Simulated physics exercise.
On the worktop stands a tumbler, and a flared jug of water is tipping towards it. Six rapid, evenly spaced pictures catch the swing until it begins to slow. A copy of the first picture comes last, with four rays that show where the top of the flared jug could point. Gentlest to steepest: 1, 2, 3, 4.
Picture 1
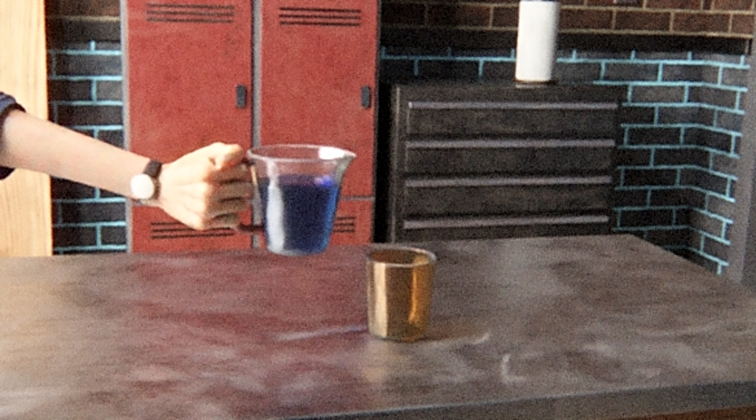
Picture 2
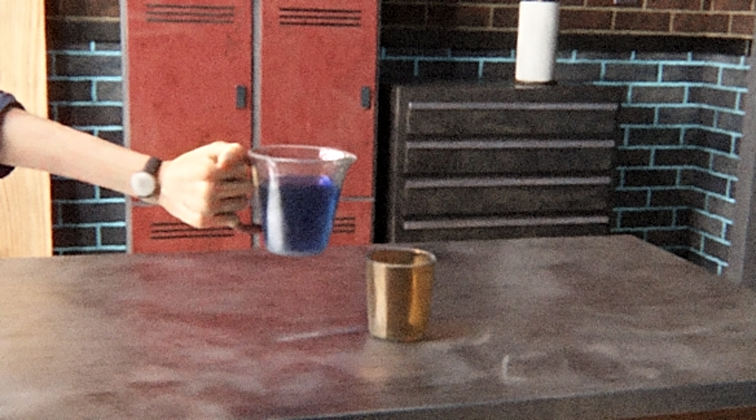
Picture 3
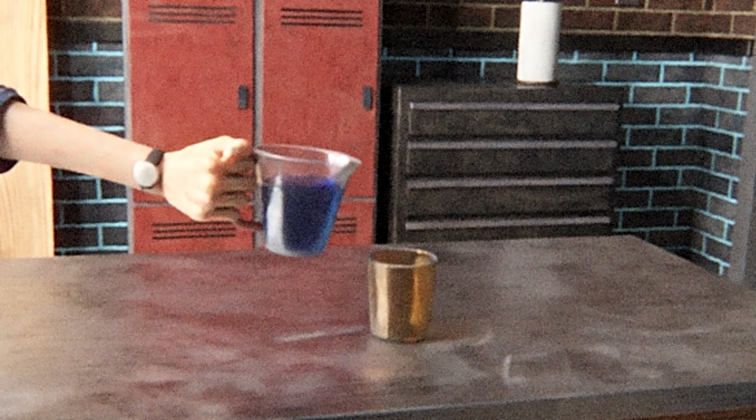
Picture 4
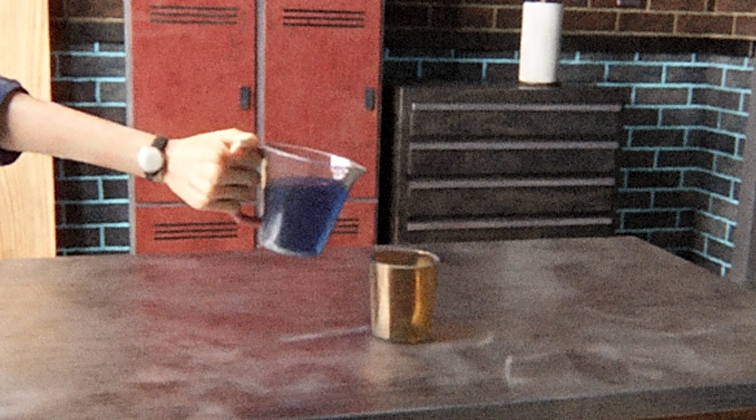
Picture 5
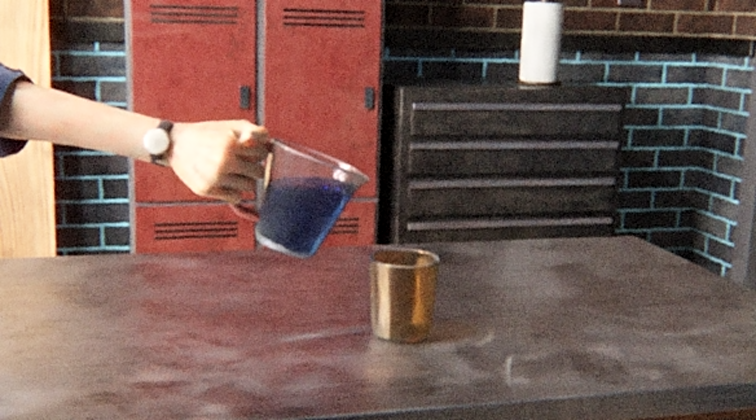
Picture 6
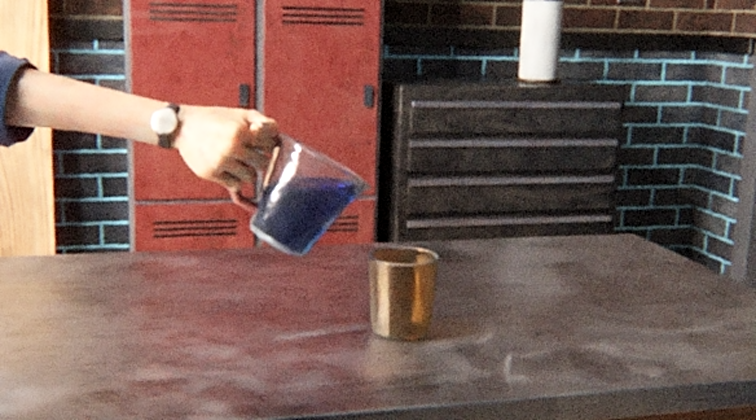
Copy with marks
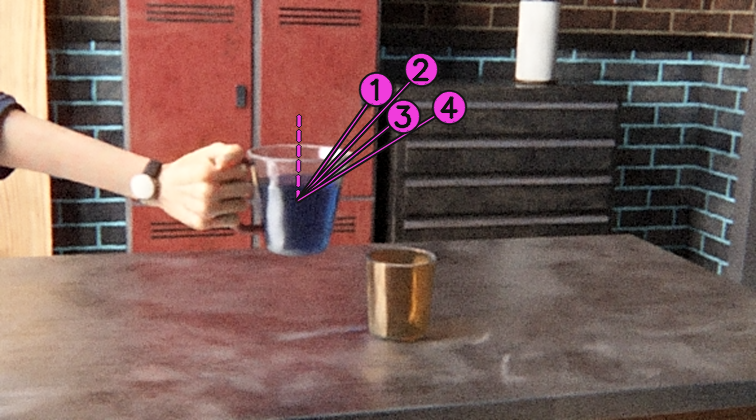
A hand wearing a wristwatch held a clear jug of dark blue liquid beside a gold-coloured tumbler on a worktop, keeping it upright at first, then gradually tilted it rightward towards the tumbler.
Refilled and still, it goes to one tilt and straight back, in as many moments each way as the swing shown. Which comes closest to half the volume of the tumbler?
4 works best here.
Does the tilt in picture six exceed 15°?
Yes, it does.
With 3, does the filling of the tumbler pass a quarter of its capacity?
Yes, clearly.
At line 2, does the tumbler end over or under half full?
Under.
On the marked copy, 1 at (367, 103); 2 at (409, 81); 3 at (389, 126); 4 at (434, 116).
With 1, the tumbler ends with about 7 % of what it can hold.
With 2, the tumbler ends with about 18 % of what it can hold.
With 3, the tumbler ends with about 32 % of what it can hold.
With 4, the tumbler ends with about 51 % of what it can hold.
